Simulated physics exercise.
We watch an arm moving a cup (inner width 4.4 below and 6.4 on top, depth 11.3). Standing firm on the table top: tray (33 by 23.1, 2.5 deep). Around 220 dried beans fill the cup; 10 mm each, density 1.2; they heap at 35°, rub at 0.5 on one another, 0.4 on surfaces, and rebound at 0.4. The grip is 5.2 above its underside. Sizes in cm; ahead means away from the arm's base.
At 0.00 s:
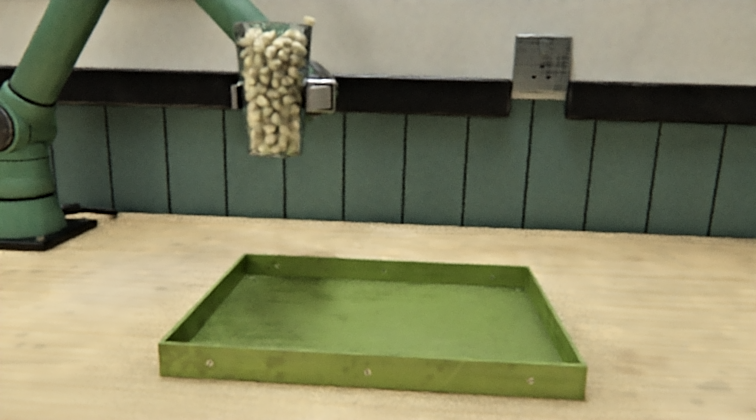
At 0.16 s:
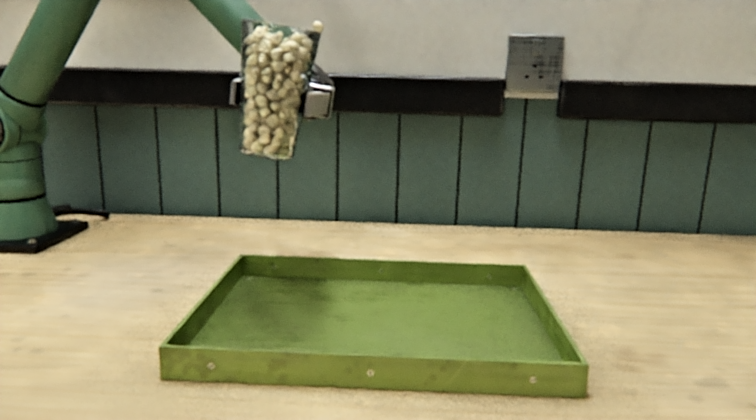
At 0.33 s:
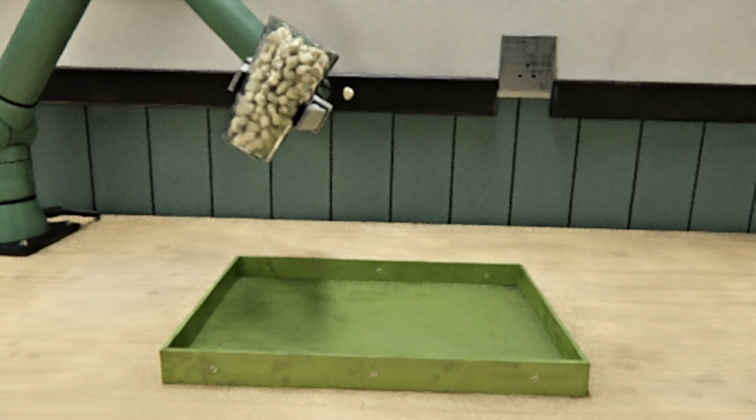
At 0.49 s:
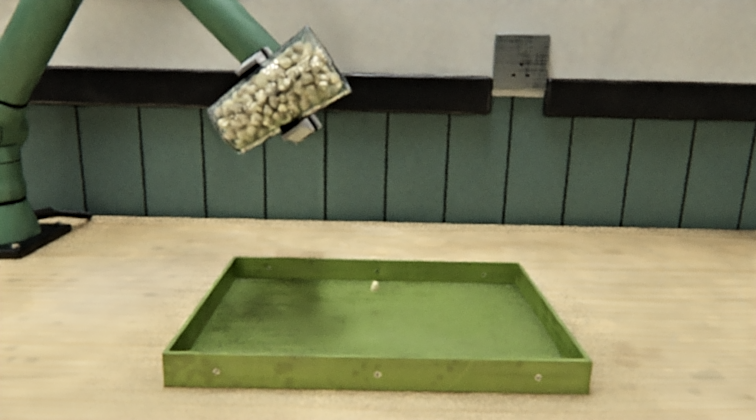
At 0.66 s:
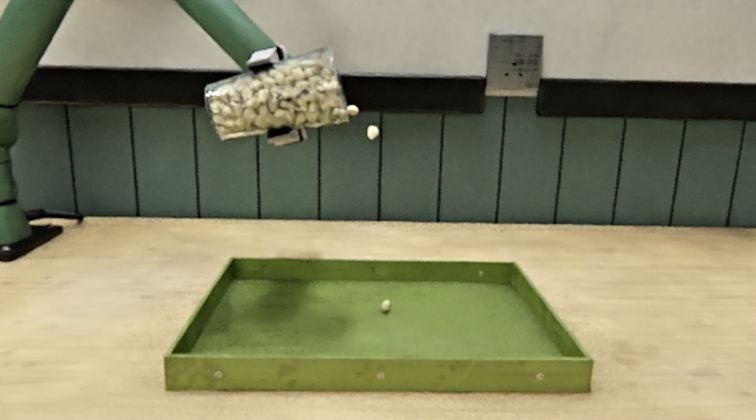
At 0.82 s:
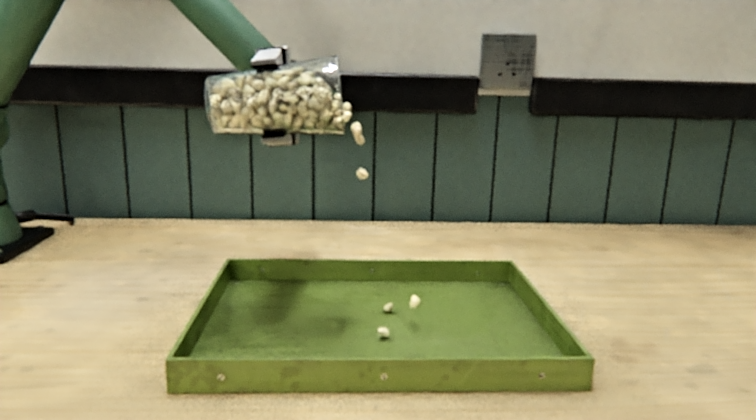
Above a wooden table, a green robot arm tilts a clear cup, dropping several pale beans into a green tray.
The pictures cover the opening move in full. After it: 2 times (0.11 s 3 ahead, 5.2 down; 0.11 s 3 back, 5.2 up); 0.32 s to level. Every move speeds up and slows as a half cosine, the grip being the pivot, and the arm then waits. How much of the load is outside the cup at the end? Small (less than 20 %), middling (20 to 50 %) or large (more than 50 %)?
Outside the cup the share is middling, 20 to 50 %.
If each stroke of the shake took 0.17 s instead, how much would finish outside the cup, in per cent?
Then about 20 per cent.
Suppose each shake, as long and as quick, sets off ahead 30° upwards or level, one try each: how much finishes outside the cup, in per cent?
Some 100 and 95 per cent.
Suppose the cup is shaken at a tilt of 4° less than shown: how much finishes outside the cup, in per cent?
Some 30 per cent.
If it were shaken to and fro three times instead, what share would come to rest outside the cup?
In that case some 40 per cent.
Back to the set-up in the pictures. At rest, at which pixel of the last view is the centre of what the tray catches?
Near (457, 321).
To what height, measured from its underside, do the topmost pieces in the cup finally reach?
About 9.0 cm.
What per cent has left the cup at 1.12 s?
About 20 per cent by then.
After 1.12 s, tilted 84° forward, highest piece 20 above the table; 180 in the cup, 33 in the tray, 11 in flight or on a rim.
After 1.43 s, tilted 39° forward, highest piece 25 above the table; 152 in the cup, 69 in the tray, 3 in flight or on a rim.
After 1.78 s, level, highest piece 26 above the table; 152 in the cup, 72 in the tray.
After 2.83 s, level, highest piece 26 above the table; 152 in the cup, 72 in the tray.
At rest, 152 in the cup, 72 in the tray. That is 32 % outside the cup.
